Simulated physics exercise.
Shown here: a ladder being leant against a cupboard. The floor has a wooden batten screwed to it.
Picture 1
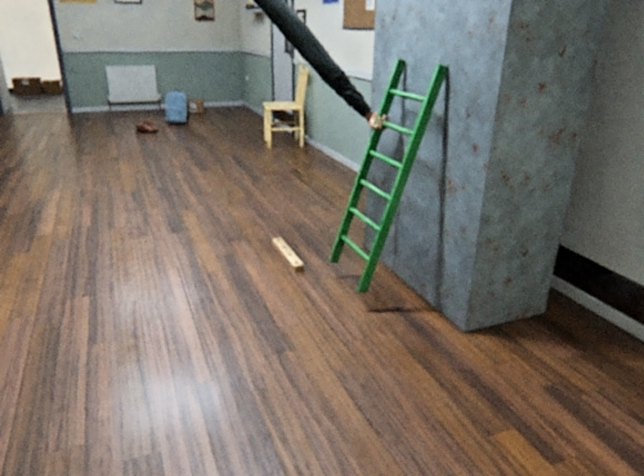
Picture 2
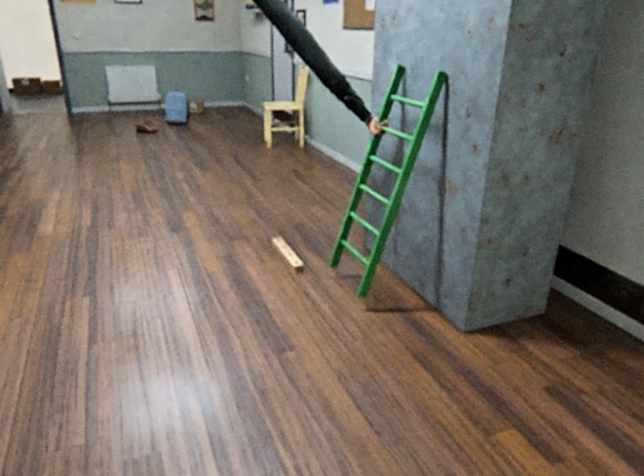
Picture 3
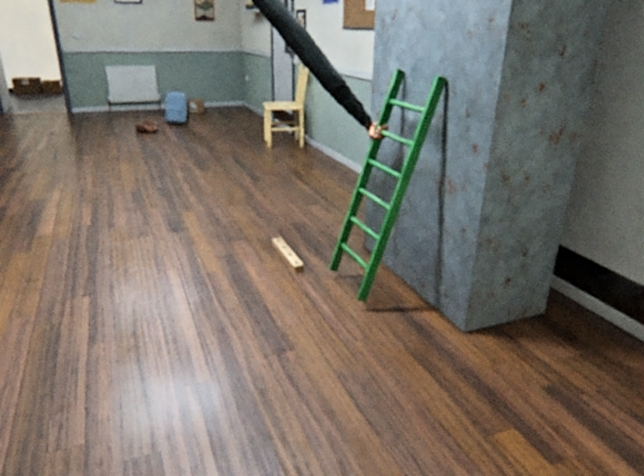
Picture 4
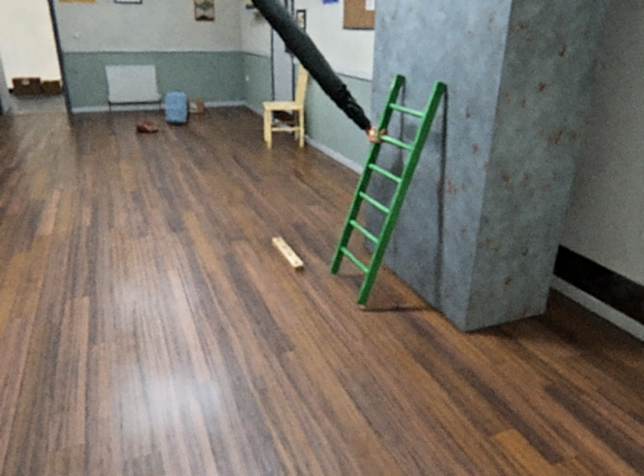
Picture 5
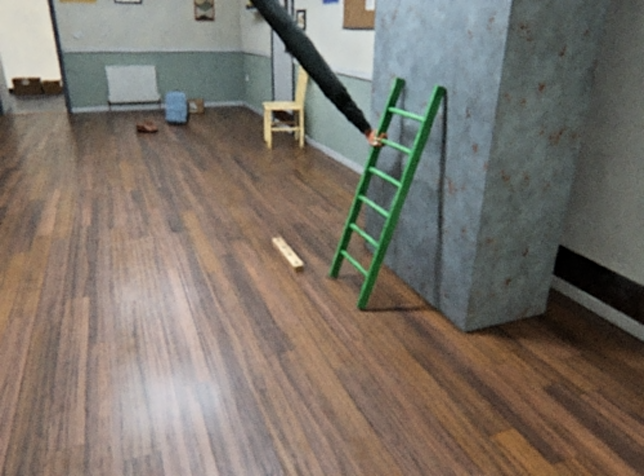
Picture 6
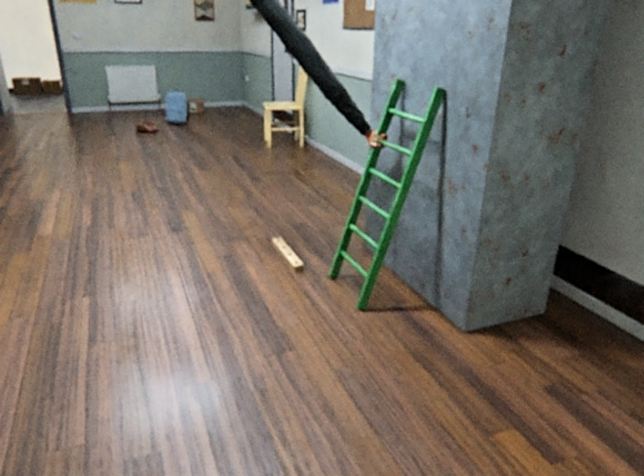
The video shows a dark-sleeved arm holding a green ladder against a grey, box-like structure on a wooden floor near a short batten. The hand lowers the ladder slightly, its feet shifting a little, then keeps holding it.
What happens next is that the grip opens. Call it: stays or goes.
Stays.
Then, 0.48 s later than the last frame, green ladder at rest near (380, 194).
When it is over, the green ladder stays up, near (380, 194).
